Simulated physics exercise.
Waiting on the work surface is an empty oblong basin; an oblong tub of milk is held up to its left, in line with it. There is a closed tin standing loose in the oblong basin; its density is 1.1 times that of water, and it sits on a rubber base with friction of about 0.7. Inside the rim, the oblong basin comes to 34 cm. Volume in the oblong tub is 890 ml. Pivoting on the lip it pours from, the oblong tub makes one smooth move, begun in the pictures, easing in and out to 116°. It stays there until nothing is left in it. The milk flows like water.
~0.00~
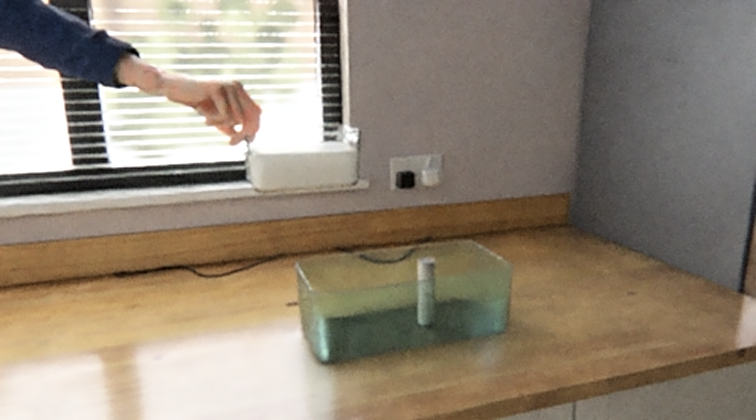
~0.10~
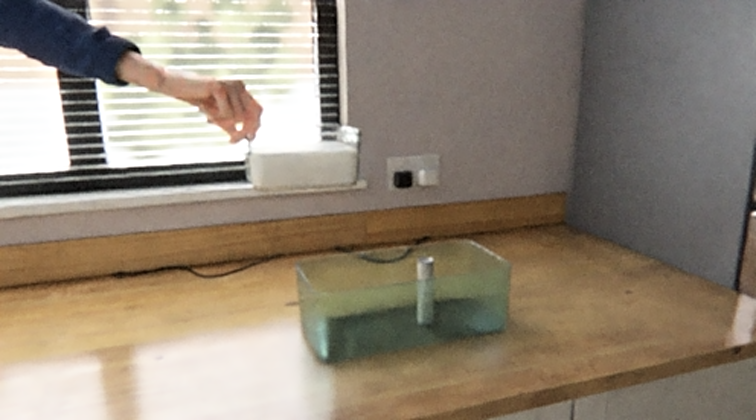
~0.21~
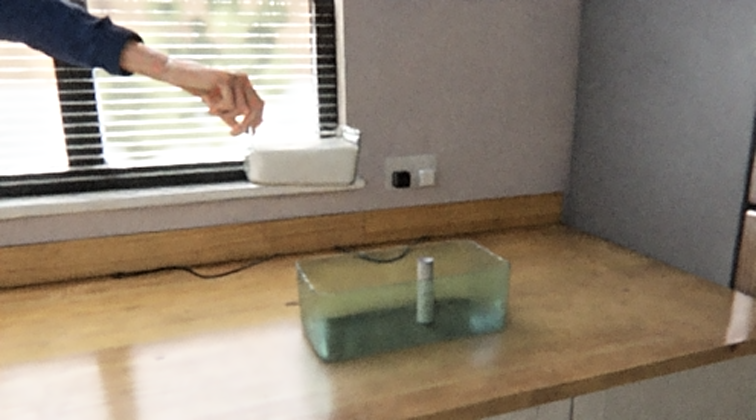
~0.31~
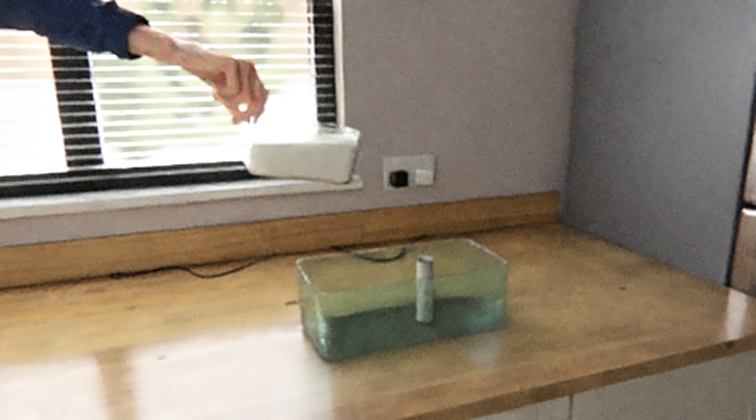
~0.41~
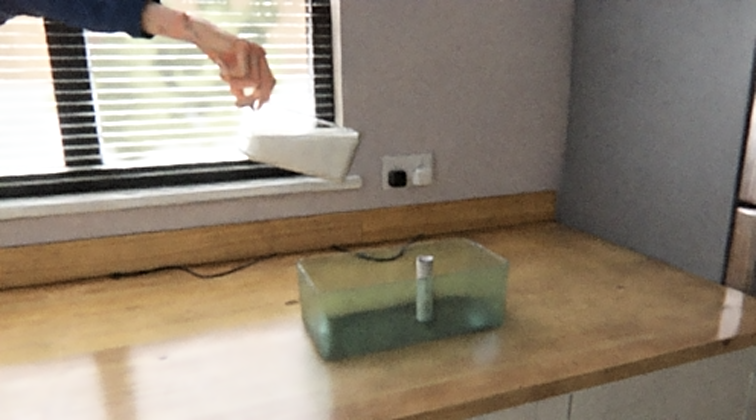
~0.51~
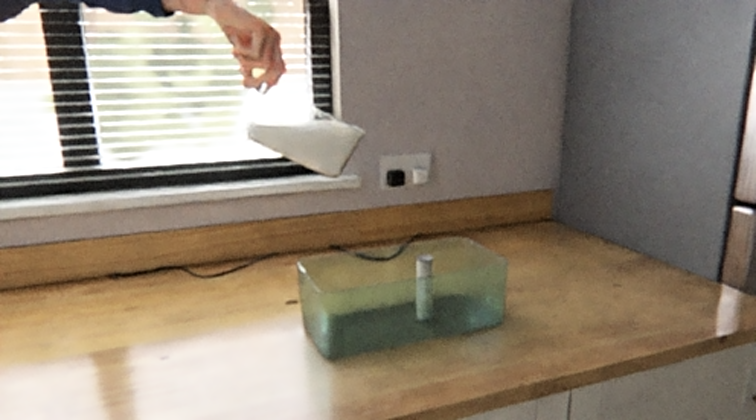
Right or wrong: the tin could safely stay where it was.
Right, it remains upright.
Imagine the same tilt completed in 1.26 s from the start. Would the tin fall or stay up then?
The tin stays on its base.
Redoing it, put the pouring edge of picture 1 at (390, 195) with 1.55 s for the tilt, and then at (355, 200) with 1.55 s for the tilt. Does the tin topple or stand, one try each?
Run one: It does not tip. Run two: It tumbles.
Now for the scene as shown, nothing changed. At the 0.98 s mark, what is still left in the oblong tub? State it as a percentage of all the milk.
Around 26 percent.
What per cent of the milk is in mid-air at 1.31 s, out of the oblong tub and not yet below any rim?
About 14 percent.
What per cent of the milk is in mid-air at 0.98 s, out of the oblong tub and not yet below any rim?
My guess is roughly 48 %.
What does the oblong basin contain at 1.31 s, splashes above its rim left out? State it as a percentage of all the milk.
Roughly 82 per cent.
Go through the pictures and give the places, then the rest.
The first picture shows tilt 0°; pouring edge (352, 130); surface from (247, 151) to (350, 145); the oblong basin's rim runs from (303, 278) to (492, 254); the tin's top is at (426, 263).
The second picture shows tilt 1°; pouring edge (352, 130); surface from (247, 151) to (349, 145).
The third picture shows tilt 5°; pouring edge (352, 131); surface from (247, 148) to (349, 142).
The fourth picture shows tilt 11°; pouring edge (353, 131); surface from (246, 142) to (348, 137).
The fifth picture shows tilt 19°; pouring edge (353, 132); surface from (245, 133) to (350, 132).
The sixth picture shows tilt 29°; pouring edge (353, 132); surface from (243, 122) to (351, 128); 2 per cent is over the edge.
By 0.98 s the tilt is 81° and 27 per cent is still to pour; the tin stands where it began.
By 1.31 s the tilt is 109° and 3 per cent is still to pour; the tin stands where it began.
By 1.67 s the tilt is 116° and 0 per cent is still to pour; the tin stands where it began.
By 2.05 s the tilt is 116° and 0 per cent is still to pour; the tin stands where it began.
At rest the tin stands where it began.
